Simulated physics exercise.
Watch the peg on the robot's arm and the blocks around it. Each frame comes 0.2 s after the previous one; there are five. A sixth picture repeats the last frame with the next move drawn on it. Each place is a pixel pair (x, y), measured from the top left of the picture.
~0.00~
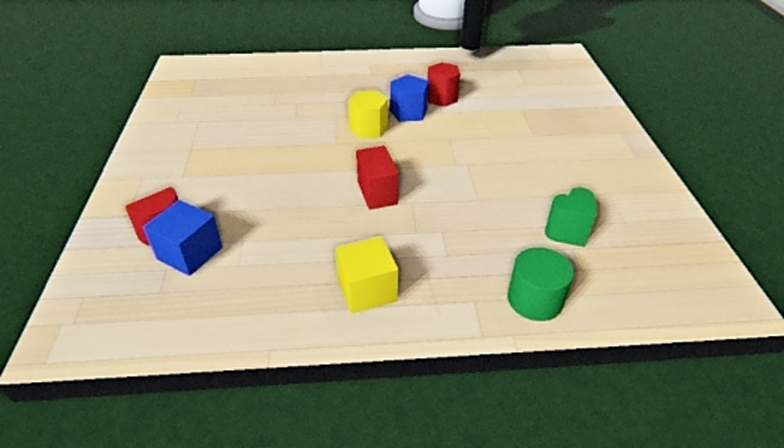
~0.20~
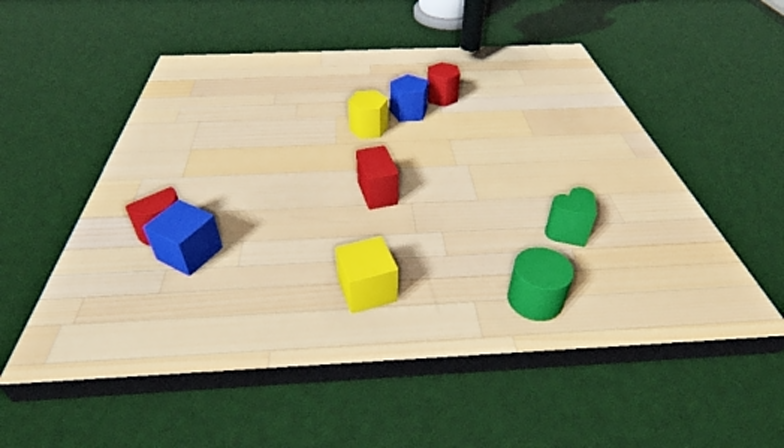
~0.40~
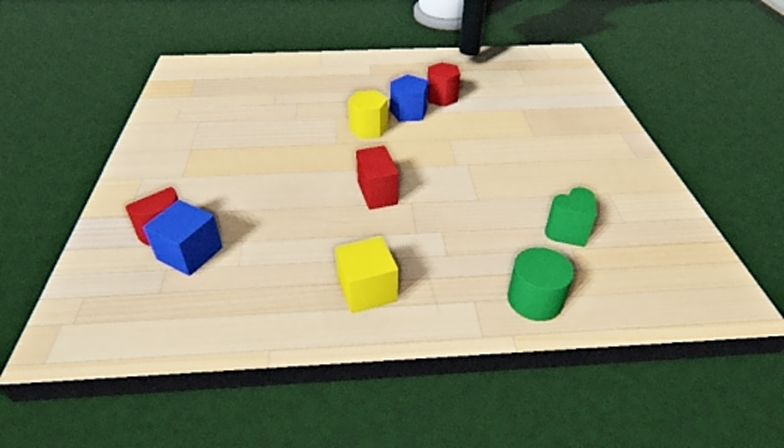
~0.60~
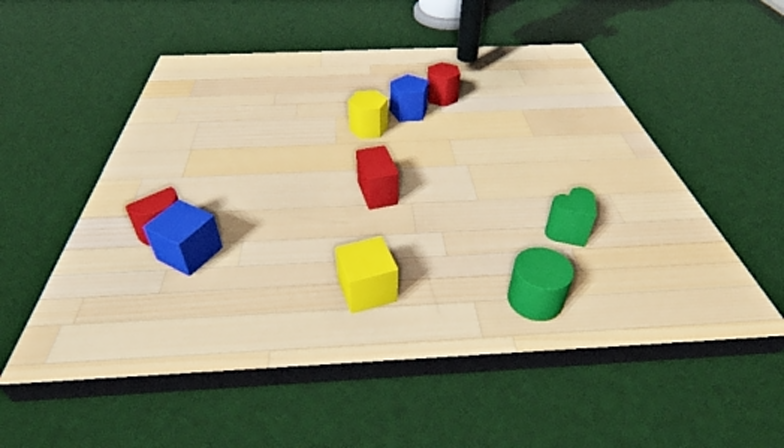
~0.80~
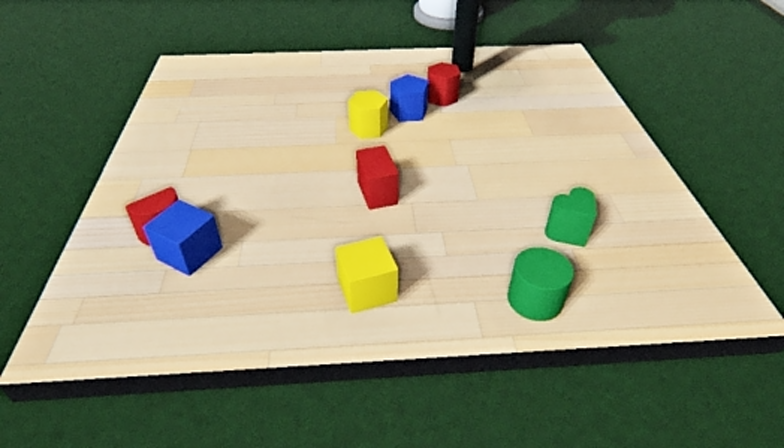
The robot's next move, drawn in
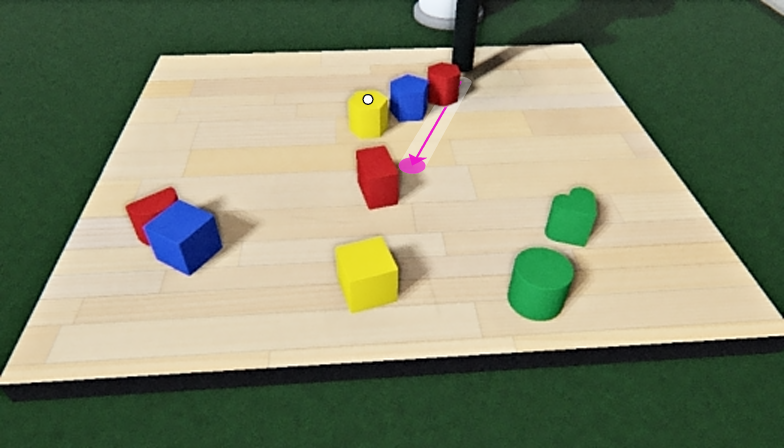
The black peg on the robot's arm starts at the far edge of the wooden board, behind a red block, and barely moves at first. It then slides slightly toward the viewer and a little left, ending close beside that red block, while all the coloured blocks stay still.
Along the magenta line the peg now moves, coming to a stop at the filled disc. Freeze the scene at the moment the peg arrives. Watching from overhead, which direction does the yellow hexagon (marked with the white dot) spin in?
Viewed from overhead, the yellow hexagon winds up turned anticlockwise.
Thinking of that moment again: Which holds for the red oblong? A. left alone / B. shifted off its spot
A (left alone)
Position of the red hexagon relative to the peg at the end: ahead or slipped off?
Beside or behind, I predict.
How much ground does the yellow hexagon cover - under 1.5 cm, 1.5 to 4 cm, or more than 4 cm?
Movement: 1.5 to 4 cm.
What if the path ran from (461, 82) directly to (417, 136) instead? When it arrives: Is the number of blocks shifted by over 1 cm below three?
No, that is not how it ends up.
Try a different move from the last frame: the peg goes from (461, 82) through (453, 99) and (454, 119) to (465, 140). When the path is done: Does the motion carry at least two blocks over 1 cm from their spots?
Yes, it checks out.
Path on the board, from (461, 82) to (412, 166); the dot is on the yellow hexagon.
On the path given first. One third of the way, peg at (447, 92); yellow hexagon at (361, 101); blue pentagonal block at (393, 90), turned 25° clockwise; red hexagon at (426, 85), turned 30° clockwise.
Two thirds of the way, peg at (431, 119); yellow hexagon at (341, 104), turned 50° anticlockwise; blue pentagonal block at (372, 92), turned 75° clockwise; red hexagon at (400, 104), turned 90° clockwise.
At the end, peg at (413, 150); yellow hexagon at (340, 104), turned 50° anticlockwise; red oblong in place; blue pentagonal block at (371, 92), turned 75° clockwise; red hexagon at (395, 108), turned 120° clockwise.
